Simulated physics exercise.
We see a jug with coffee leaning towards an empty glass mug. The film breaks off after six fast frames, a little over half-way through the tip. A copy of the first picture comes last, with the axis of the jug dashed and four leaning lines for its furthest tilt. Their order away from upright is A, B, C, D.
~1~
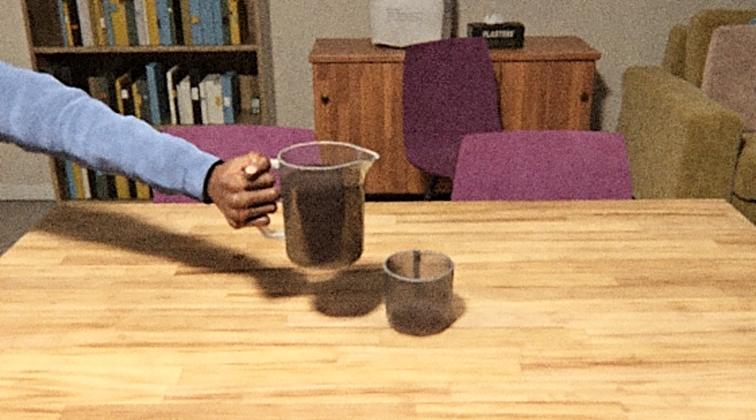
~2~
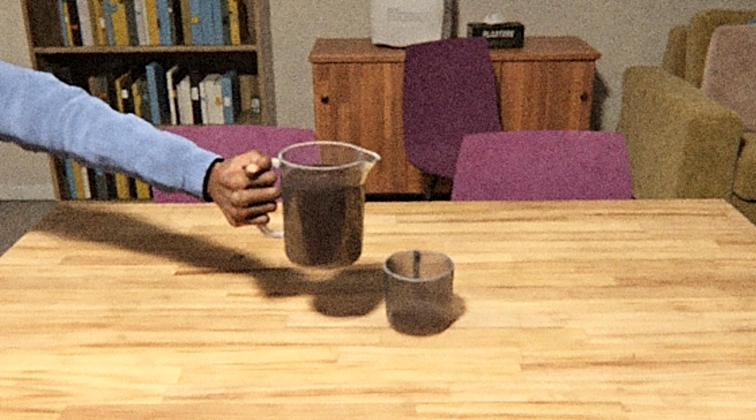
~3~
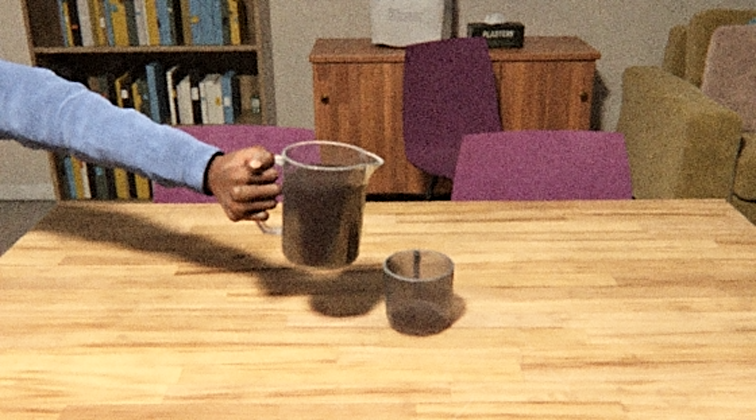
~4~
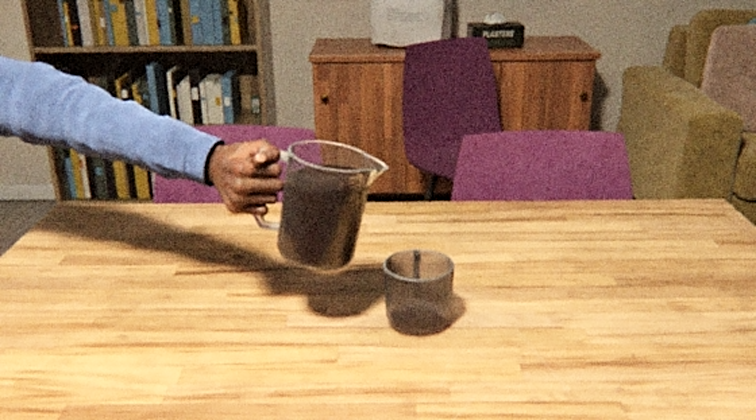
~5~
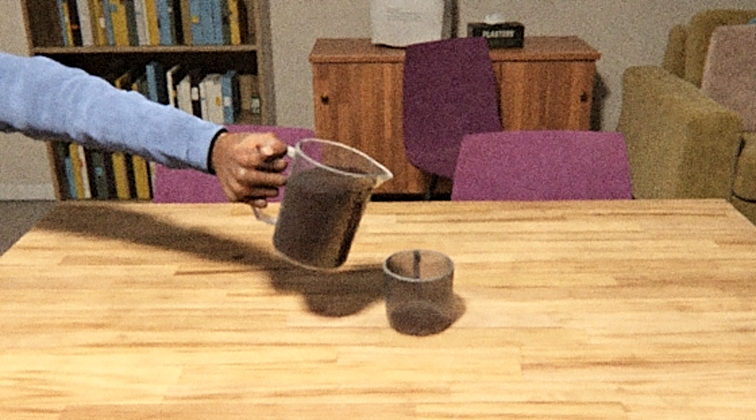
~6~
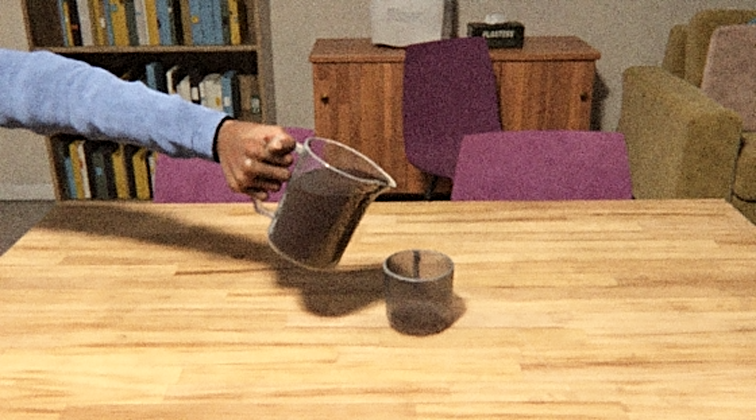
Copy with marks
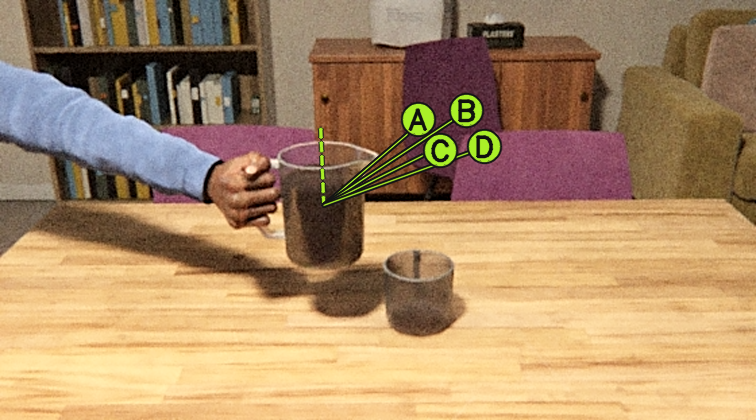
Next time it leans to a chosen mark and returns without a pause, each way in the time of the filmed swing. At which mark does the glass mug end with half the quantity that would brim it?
Mark B.
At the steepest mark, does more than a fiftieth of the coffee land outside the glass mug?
Yes, it does.
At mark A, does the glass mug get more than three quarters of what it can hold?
No.
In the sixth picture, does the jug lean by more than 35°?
No.
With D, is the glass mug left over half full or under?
Over half.
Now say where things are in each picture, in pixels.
Upright, lip at (377, 156); rim of the glass mug round (419, 264); nothing has left yet.
Upright, lip at (378, 158); nothing has left yet.
Tipped about 5°, lip at (382, 161); nothing has left yet.
Tipped about 11°, lip at (386, 168); nothing has left yet.
Tipped about 18°, lip at (391, 175); nothing has left yet.
Tipped about 26°, lip at (394, 184); nothing has left yet.
On the marked copy, A at (407, 134); B at (452, 120); C at (422, 155); D at (469, 152).
For mark A, the glass mug ends with about 33 % of what it can hold.
For mark B, the glass mug ends with about 48 % of what it can hold.
For mark C, the glass mug ends with about 66 % of what it can hold.
For mark D, the glass mug ends with about 75 % of what it can hold; 8 % of the coffee is spilt.
